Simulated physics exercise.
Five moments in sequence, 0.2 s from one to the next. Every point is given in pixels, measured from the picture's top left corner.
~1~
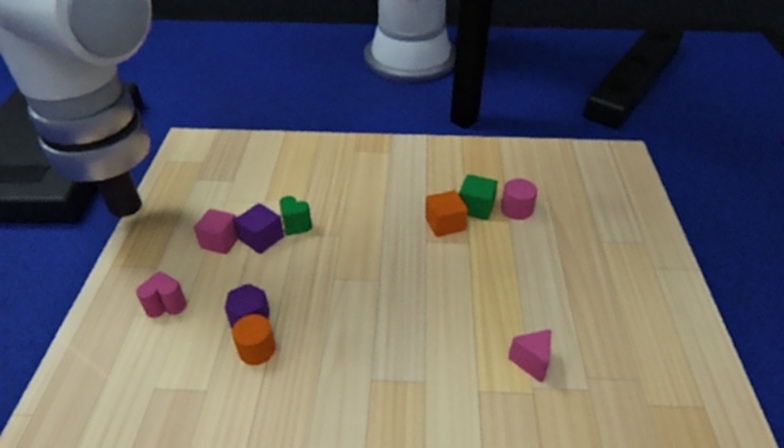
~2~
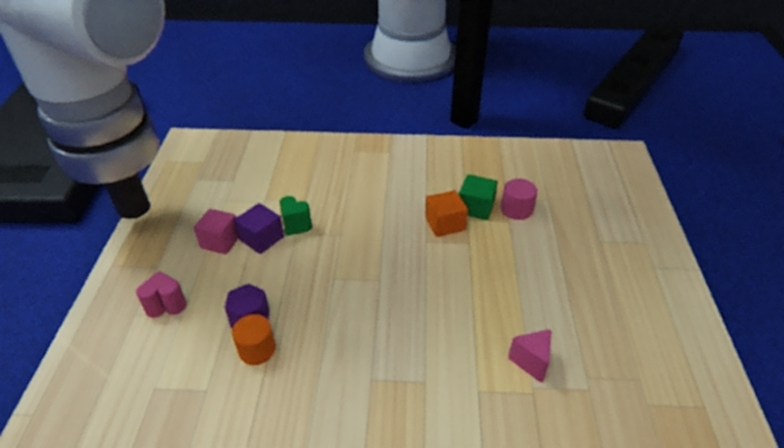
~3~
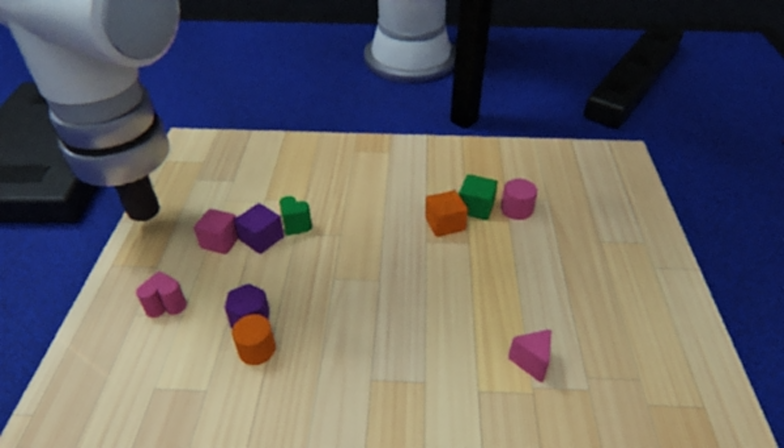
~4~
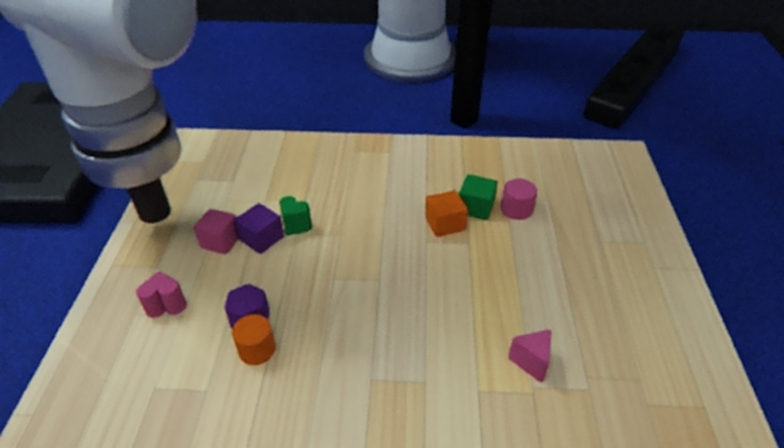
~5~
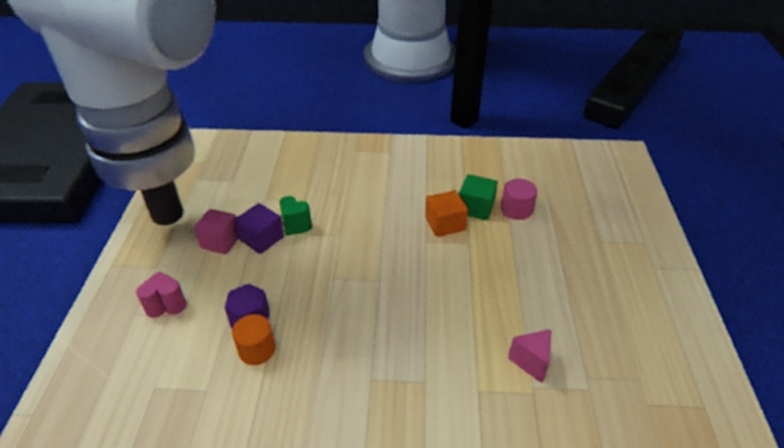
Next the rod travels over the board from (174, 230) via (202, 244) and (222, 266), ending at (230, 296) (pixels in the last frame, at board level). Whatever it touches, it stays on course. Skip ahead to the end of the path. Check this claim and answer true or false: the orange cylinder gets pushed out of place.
That statement is not accurate.
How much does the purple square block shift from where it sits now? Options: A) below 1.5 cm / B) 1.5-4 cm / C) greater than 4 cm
B - 1.5-4 cm.
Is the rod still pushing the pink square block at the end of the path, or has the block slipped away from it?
The rod loses it on the way.
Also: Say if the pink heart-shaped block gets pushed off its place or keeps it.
My prediction: It remains in place.
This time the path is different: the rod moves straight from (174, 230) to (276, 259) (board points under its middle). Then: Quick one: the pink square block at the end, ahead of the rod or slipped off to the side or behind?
It holds its place in front.
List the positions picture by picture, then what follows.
In the first frame, rod tip at (126, 207); block tops, pink heart-shaped block at (157, 284); pink square block at (214, 220); orange cylinder at (251, 329); purple square block at (257, 217); green heart-shaped block at (292, 205).
In the second frame, rod at (135, 209); blocks unchanged.
In the third frame, rod at (144, 211); blocks unchanged.
In the fourth frame, rod at (155, 213); blocks unchanged.
In the fifth frame, rod at (168, 215); pink heart-shaped block at (157, 284); pink square block at (214, 220); orange cylinder at (251, 329); purple square block at (257, 217); green heart-shaped block at (292, 205).
On the path given first. One third of the way, rod at (198, 230); pink square block at (229, 223), turned 25° anticlockwise; purple square block at (269, 217); green heart-shaped block at (297, 204), turned 20° anticlockwise.
Two thirds of the way, rod at (218, 253); pink square block at (242, 224), turned 55° anticlockwise; purple square block at (276, 215), turned 15° clockwise; green heart-shaped block at (301, 203), turned 20° anticlockwise.
At the end, rod at (226, 281); pink heart-shaped block in place; pink square block at (242, 224), turned 55° anticlockwise; orange cylinder in place; purple square block at (276, 215), turned 15° clockwise; green heart-shaped block at (301, 203), turned 20° anticlockwise.
